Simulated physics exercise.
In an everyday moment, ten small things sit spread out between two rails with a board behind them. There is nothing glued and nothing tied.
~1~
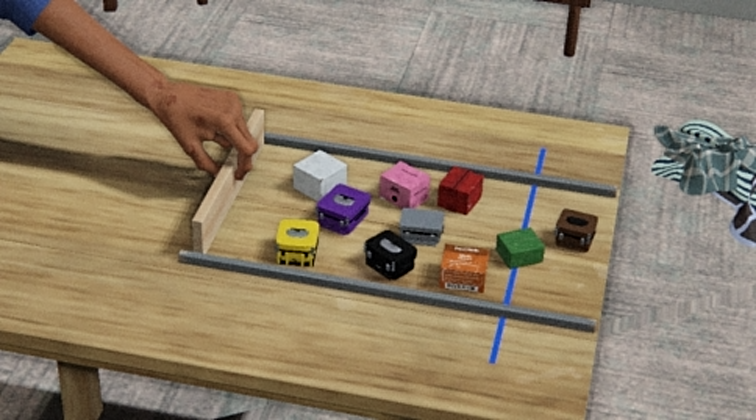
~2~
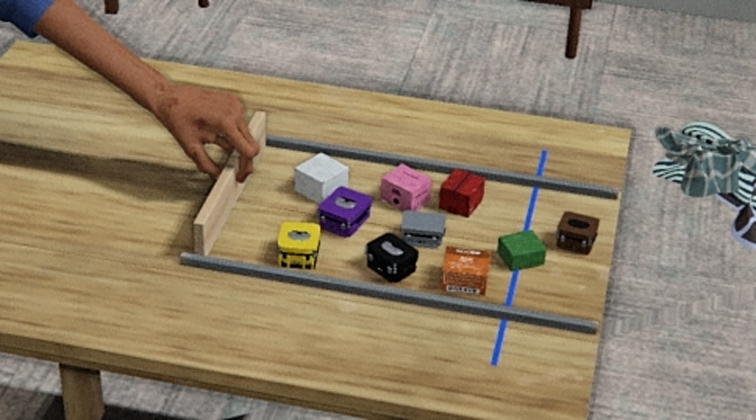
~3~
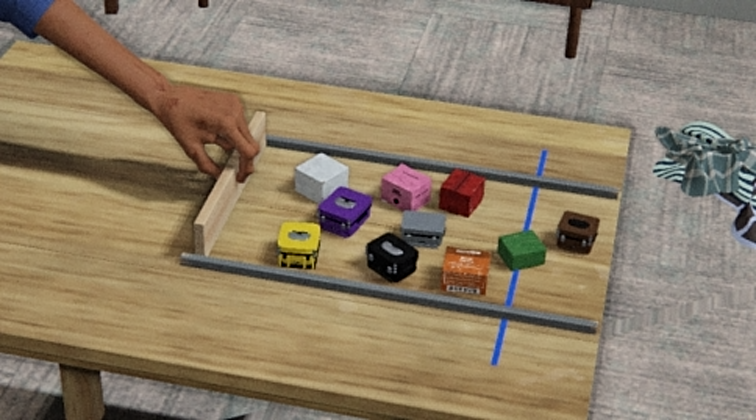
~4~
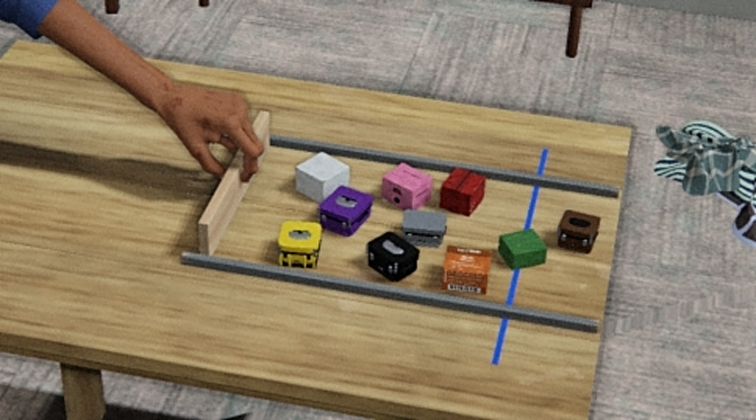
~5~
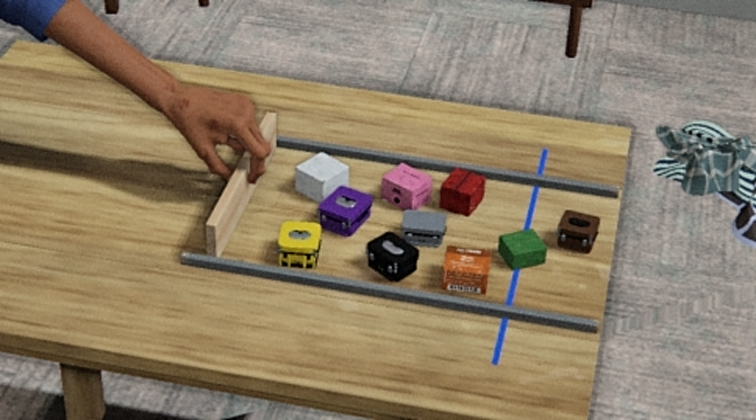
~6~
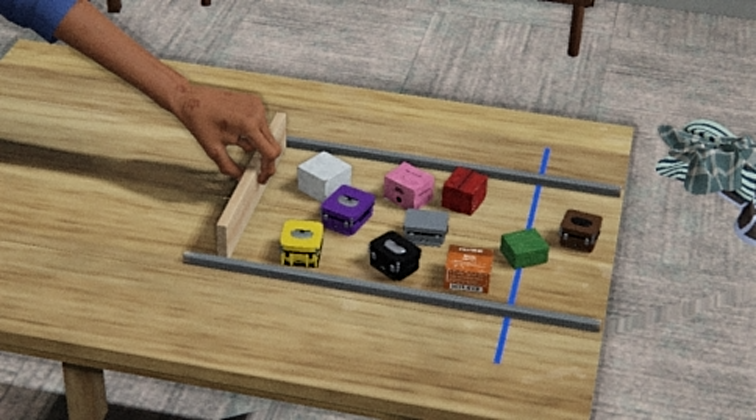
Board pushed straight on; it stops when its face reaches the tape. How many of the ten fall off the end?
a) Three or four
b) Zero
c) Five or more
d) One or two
Answer: A.
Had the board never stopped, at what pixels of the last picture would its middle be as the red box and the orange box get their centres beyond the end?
With the red box it sits around (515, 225), with the orange box around (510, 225).
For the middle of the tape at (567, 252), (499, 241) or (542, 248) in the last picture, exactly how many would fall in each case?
Counts per try, in order: 7 / 0 / 4.
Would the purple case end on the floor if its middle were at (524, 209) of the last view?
From that start the object does not stay.
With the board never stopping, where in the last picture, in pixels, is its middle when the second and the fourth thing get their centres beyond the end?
Around (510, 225); afterwards around (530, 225).
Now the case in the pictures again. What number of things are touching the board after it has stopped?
It's 3.
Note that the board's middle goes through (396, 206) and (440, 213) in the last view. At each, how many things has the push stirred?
The first number is 8, the next one 9.
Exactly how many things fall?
The number that fall is 3.
Soon after, none off yet; brown case at rest near (580, 232); green block at rest near (525, 248); orange box at rest near (469, 269).
Then, none off yet; brown case at rest near (580, 232); green block at rest near (525, 248); orange box moved about its own width near (510, 275).
Further on, none off yet; brown case at rest near (583, 233); green block moved about its own width near (582, 261); orange box moved well along near (581, 286).
At rest, the number that fall off is three or four; fallen, red box, orange box and green block.
